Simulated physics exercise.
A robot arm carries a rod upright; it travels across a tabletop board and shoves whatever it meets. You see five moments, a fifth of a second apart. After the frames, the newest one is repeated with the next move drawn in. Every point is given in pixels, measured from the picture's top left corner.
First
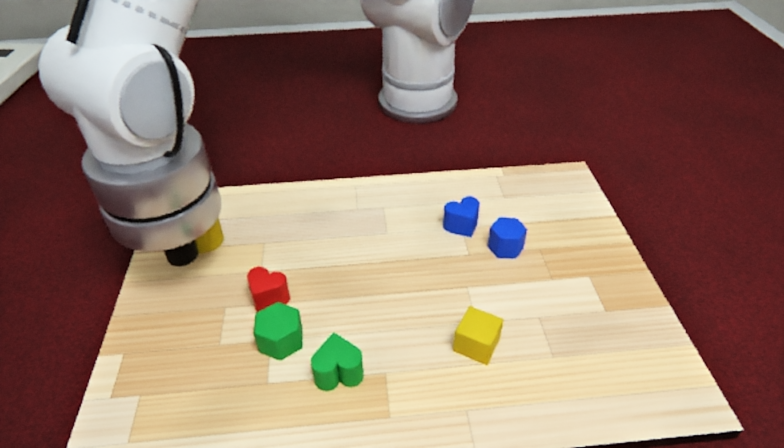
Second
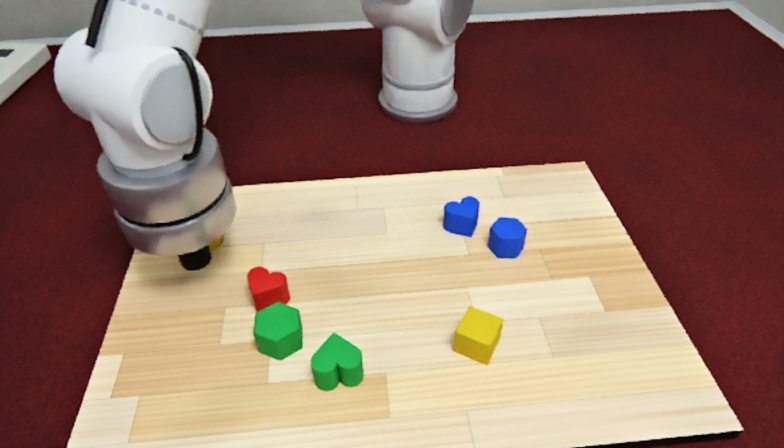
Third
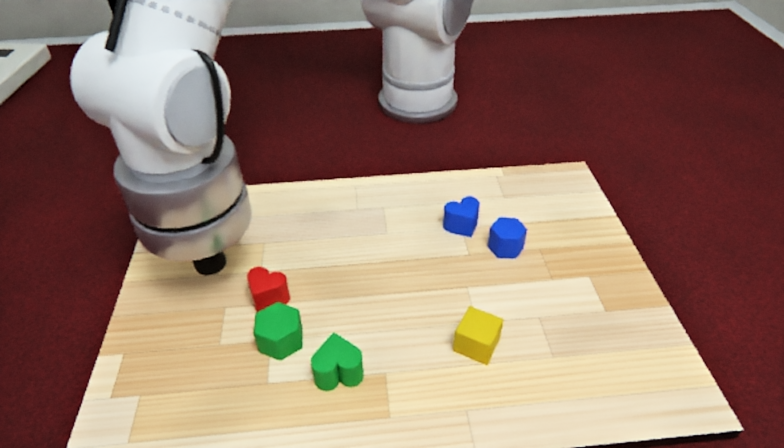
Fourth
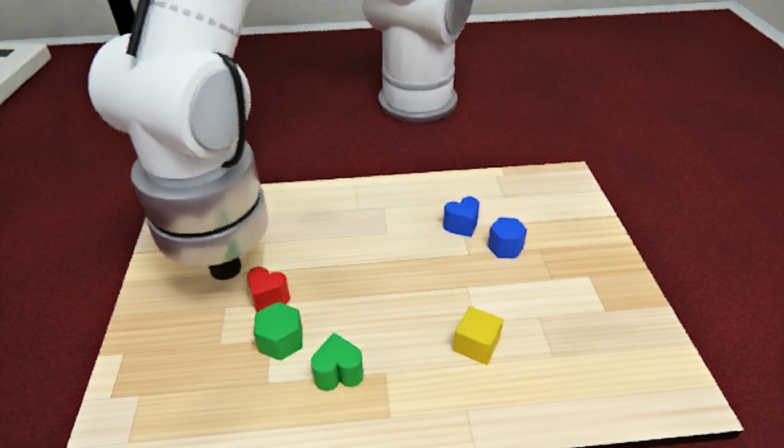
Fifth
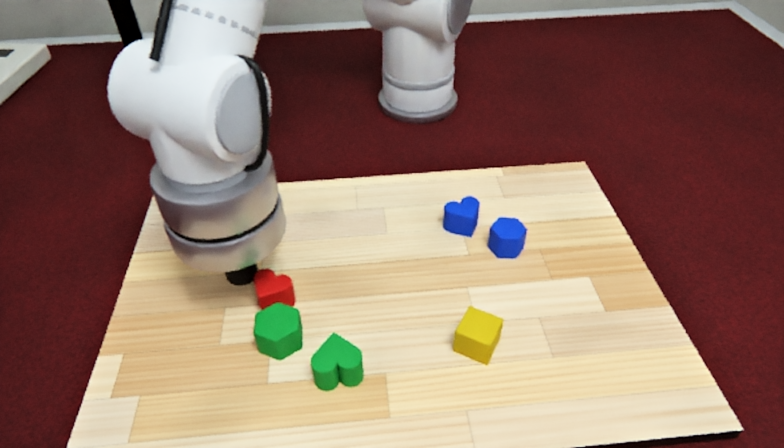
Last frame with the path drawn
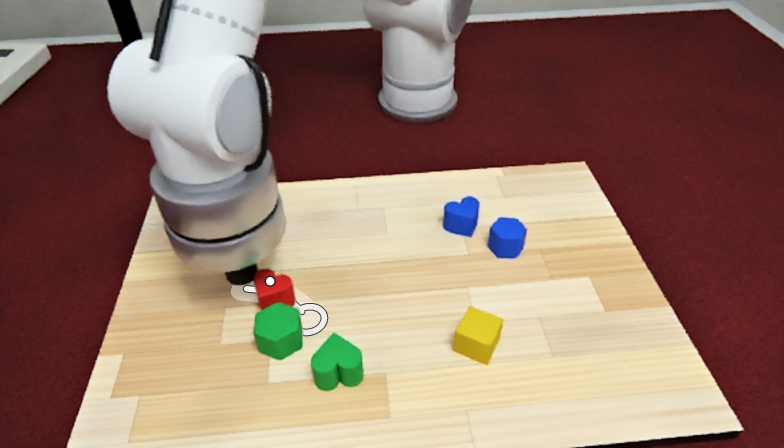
A white and grey robot arm with a short black tip works over a pale wooden board on a dark red surface, seen from above by a still camera. Near it sit a red heart, a green hexagon and a green heart, with two blue blocks and a yellow one farther right. The arm slides steadily right, uncovers then hides another yellow piece, and nudges the red heart slightly right.
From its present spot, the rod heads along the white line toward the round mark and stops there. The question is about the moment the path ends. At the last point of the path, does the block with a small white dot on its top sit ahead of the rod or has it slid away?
It stays on the rod's front.
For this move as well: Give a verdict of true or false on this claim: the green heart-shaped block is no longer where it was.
Answer: False.
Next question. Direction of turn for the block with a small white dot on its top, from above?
From above, clockwise.
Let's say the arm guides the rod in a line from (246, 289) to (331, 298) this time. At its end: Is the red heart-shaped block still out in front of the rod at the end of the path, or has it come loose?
Answer: Slipped away.
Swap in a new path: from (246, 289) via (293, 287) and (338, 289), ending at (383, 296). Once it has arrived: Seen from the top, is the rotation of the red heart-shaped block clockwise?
Yes, that is what happens.
Drawn move, from (246, 289) by way of (272, 293) and (293, 303) to (308, 319); the dot is on the red heart-shaped block.
The first path, step by step. Halfway along, rod at (281, 283); red heart-shaped block at (300, 294), turned 50° clockwise.
At the end, rod at (306, 305); red heart-shaped block at (328, 316), turned 60° clockwise; green hexagon at (277, 324), turned 10° clockwise; green heart-shaped block still.
